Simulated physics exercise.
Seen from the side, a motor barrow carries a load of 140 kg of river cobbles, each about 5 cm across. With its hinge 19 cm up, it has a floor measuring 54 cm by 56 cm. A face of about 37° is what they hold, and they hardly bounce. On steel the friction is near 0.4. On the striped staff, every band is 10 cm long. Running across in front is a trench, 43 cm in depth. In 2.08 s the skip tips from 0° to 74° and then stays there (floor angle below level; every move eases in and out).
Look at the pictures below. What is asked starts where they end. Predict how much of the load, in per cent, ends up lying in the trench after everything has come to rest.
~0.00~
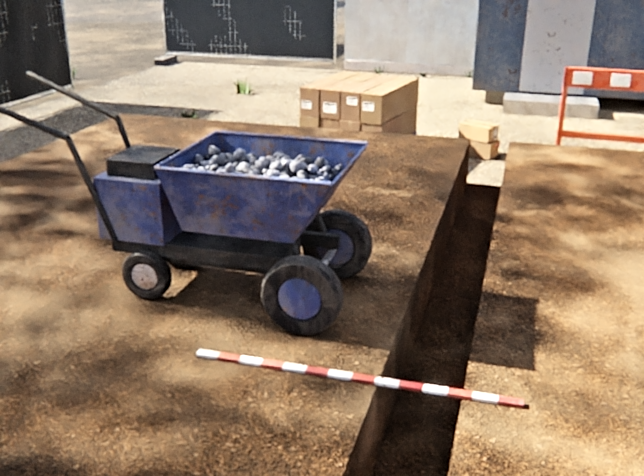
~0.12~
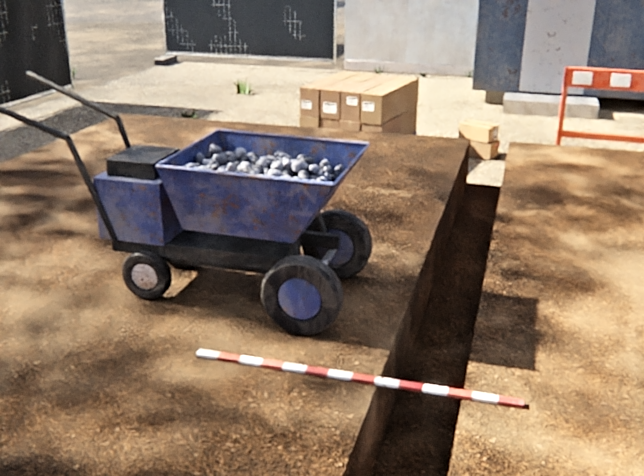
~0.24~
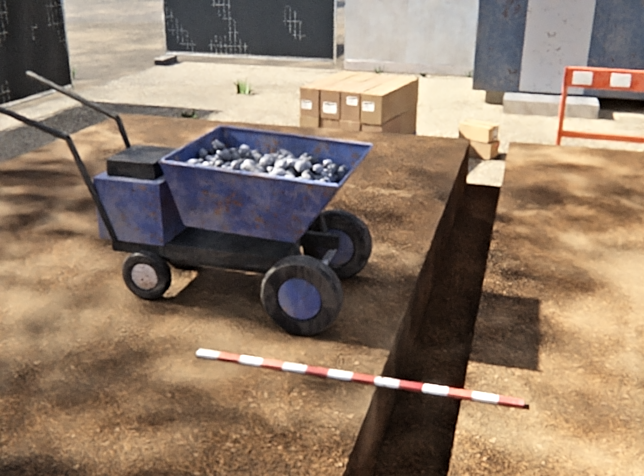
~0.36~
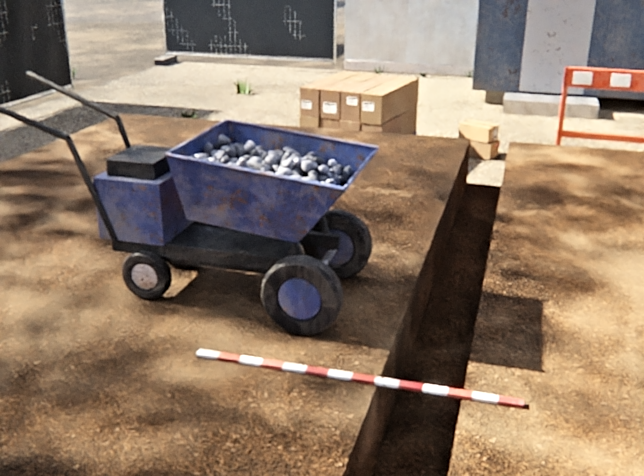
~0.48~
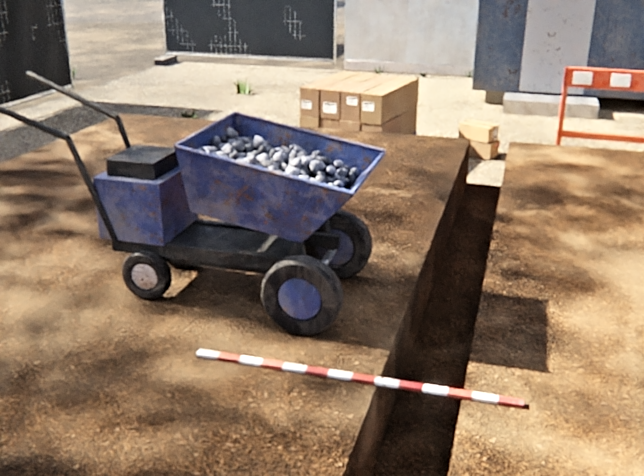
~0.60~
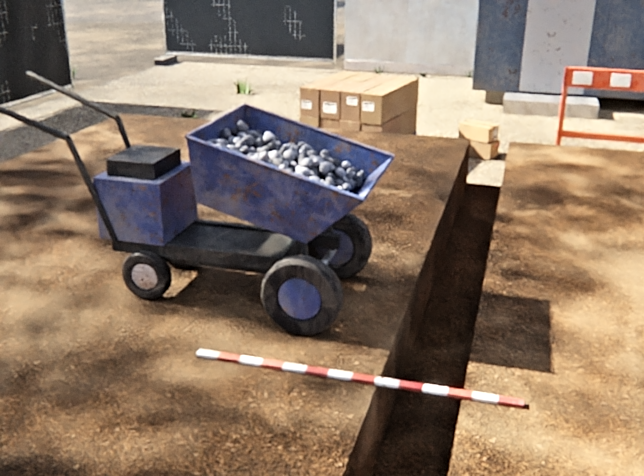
Roughly 69 per cent of it.
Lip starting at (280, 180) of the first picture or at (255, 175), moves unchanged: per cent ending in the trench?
First some 100, then 80 per cent.
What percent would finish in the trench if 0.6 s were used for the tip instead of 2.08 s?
My guess is near 40 percent.
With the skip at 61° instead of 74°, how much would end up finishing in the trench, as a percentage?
Roughly 40 per cent would end in the trench.
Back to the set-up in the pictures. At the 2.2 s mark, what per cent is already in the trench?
By that point it's something like 25 in a hundred.
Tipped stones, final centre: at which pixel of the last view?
Resting centre: About (455, 377).
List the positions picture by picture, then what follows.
In the first frame, the skip is at 0°, its lip at (332, 184); the top of the load is at (258, 160).
In the second frame, the skip is at 1°, its lip at (333, 185); the top of the load is at (250, 160); the stones move at 0.1 m/s on average.
In the third frame, the skip is at 3°, its lip at (338, 187); the top of the load is at (253, 157); the stones move at 0.2 m/s on average.
In the fourth frame, the skip is at 6°, its lip at (345, 190); the top of the load is at (231, 150); the stones move at 0.3 m/s on average.
In the fifth frame, lip at (353, 194), floor tilted 10°, highest stones at (235, 143); the stones move at 0.3 m/s on average.
In the sixth frame, lip at (363, 200), floor tilted 15°, highest stones at (242, 136); the stones move at 0.4 m/s on average.
After 1.6 s the floor is at 62°; 99 % in the skip, 1 % in the trench; the foremost stones are at (451, 264).
After 2.2 s the floor is at 74°; 49 % in the skip, 26 % in the trench, 25 % past the trench; the foremost stones are at (581, 336).
After 2.5 s the floor is at 74°; 26 % in the skip, 43 % in the trench, 31 % past the trench; the foremost stones are at (632, 344).
After 4.5 s the floor is at 74°; 0 % in the skip, 69 % in the trench, 31 % past the trench; the foremost stones are past the picture's edge.
